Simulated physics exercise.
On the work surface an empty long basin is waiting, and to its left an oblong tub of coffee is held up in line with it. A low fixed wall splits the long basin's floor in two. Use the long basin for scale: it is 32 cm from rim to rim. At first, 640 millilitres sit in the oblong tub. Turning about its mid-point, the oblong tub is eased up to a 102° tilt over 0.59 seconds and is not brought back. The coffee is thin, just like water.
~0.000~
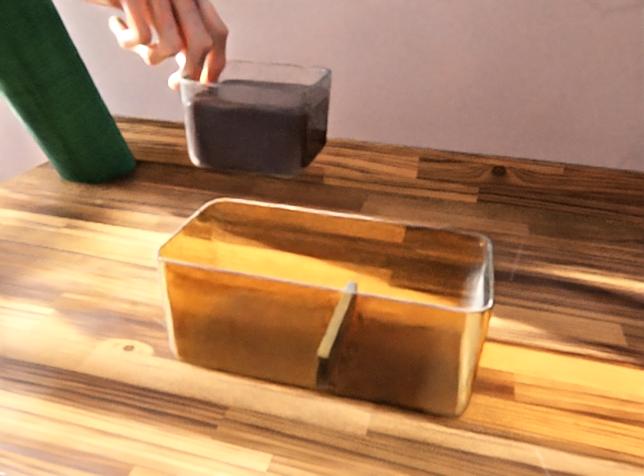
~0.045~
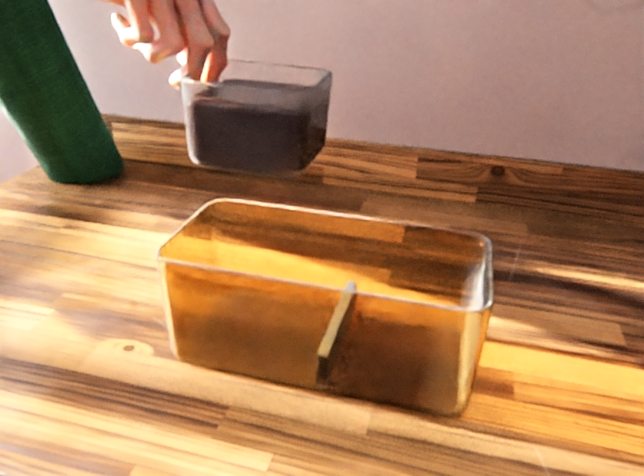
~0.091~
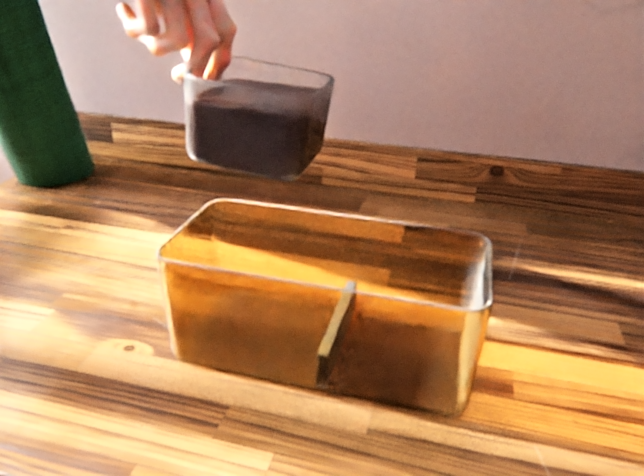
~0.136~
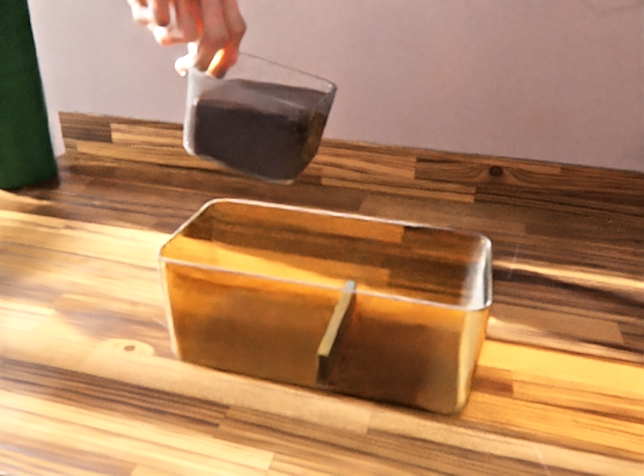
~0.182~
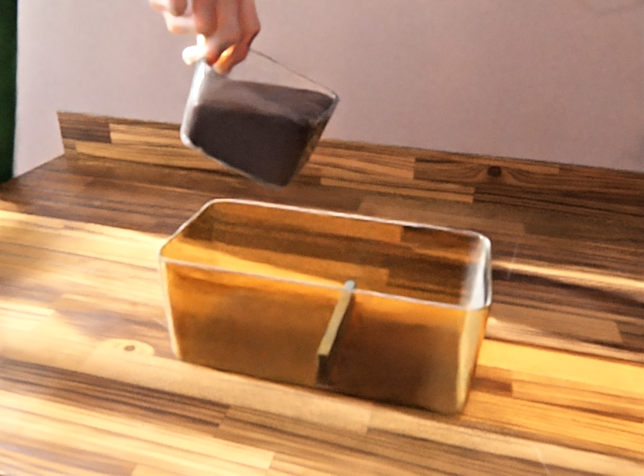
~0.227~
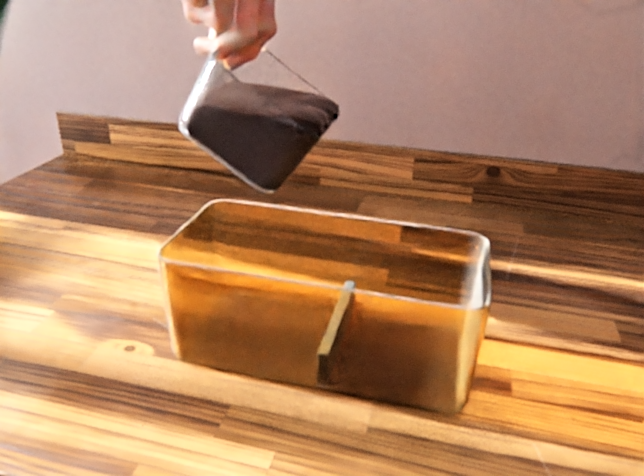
A wooden tabletop with a low wooden ledge against a pale mauve wall is seen from slightly above, in warm streaked light, by a still camera. A long, clear, amber-tinted basin with a short upright divider stands in the middle, below a hand gripping a smaller clear tub of dark coffee, with a green object at left. The green object slides out leftward while the hand tilts the tub steeply rightward, bringing the coffee to its lower rim.
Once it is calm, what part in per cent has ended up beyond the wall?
About 88 per cent ends up there.
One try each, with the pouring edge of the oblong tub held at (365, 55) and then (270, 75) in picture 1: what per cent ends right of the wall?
In order, 85 and 35 per cent.
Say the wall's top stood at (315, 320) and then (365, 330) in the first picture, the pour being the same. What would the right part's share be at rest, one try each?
90 then 50 %.
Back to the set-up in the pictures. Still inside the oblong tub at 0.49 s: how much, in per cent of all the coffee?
34 %.
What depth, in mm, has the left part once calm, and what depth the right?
Left 2 mm, right 28 mm.
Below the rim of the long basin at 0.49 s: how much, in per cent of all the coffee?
Around 26 percent.
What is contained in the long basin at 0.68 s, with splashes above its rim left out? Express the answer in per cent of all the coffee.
I'd put it at roughly 84 per cent.
Then, 0.49 s in, the tilt is 94° and 33 per cent is still to pour, 0 is left of the wall and 27 right of it.
Then, 0.68 s in, the tilt is 102° and 8 per cent is still to pour, 7 is left of the wall and 78 right of it.
Then, 0.87 s in, the tilt is 102° and 1 per cent is still to pour, 10 is left of the wall and 86 right of it.
Then, 1.09 s in, the tilt is 102° and 0 per cent is still to pour, 11 is left of the wall and 88 right of it.
Finally, 11 per cent lies left of the wall, 88 right of it and 1 outside.
